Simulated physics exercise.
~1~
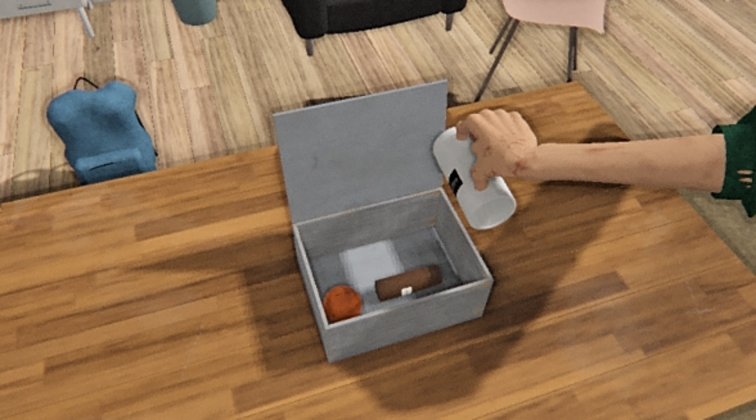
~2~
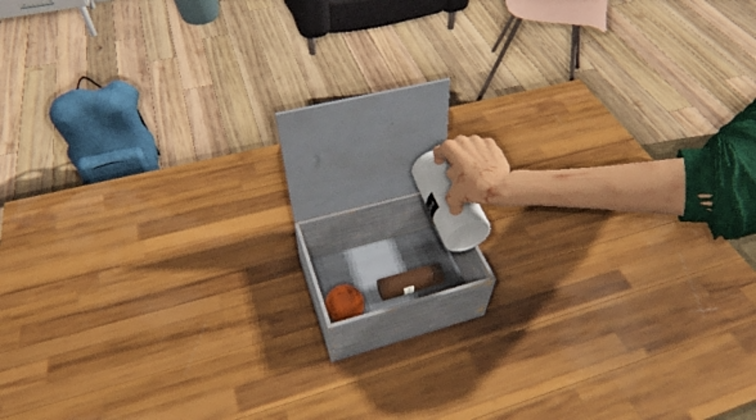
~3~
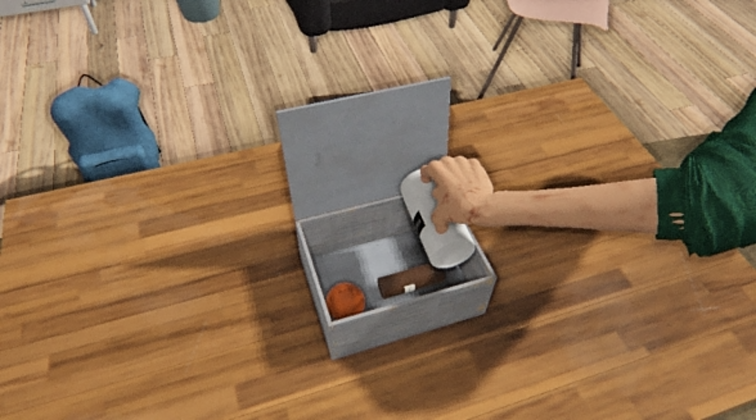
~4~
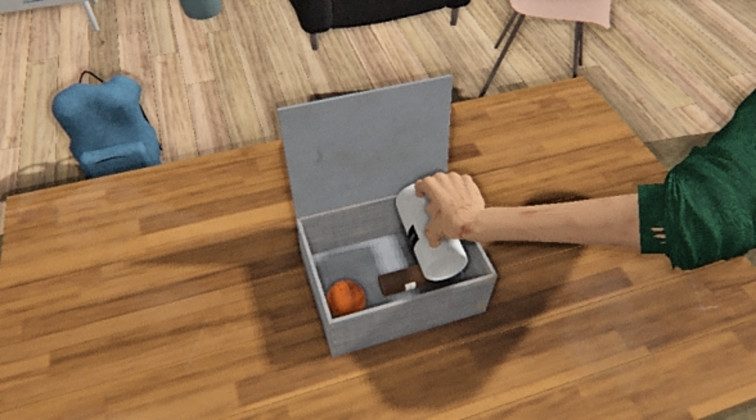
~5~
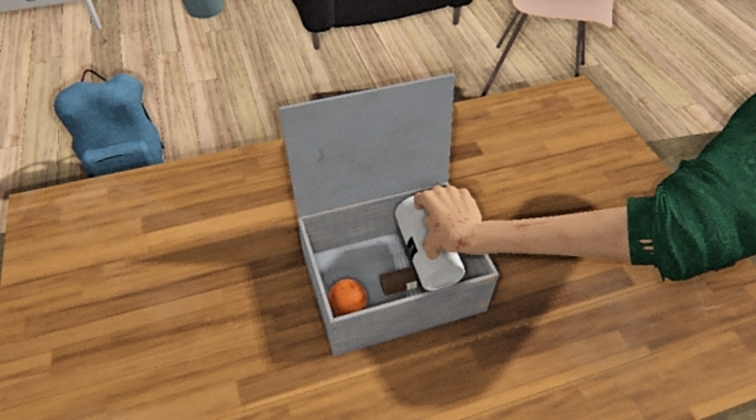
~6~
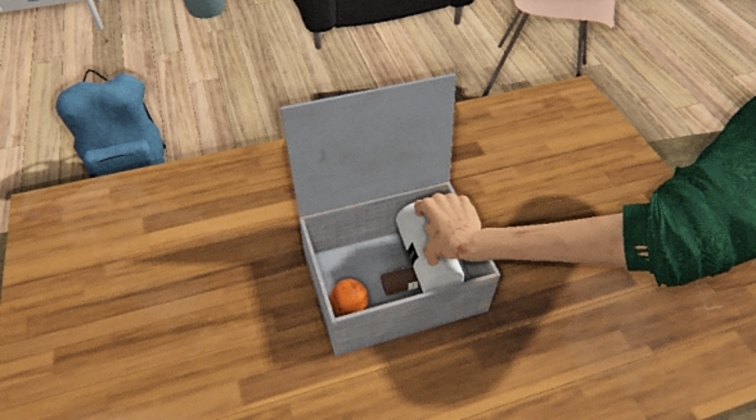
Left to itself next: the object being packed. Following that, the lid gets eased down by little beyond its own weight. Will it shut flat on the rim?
No.
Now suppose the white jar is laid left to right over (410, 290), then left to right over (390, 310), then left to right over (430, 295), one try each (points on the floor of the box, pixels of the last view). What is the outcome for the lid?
Try one: Closed. Try two: Closed. Try three: Closed.
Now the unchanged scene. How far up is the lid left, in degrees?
Measured angle - around 8°.
Then, 1.10 s later than the last frame, lid starting down; white jar moved a little near (422, 245).
Then, 1.80 s later than the last frame, lid 46° above the rim; white jar moved a little near (421, 245).
Then, 2.30 s later than the last frame, lid 7° above the rim; white jar moved a little near (420, 245).
When it is over, lid 7° above the rim; all 3 as before. End places, in pixels of the last picture, white jar near (421, 245).
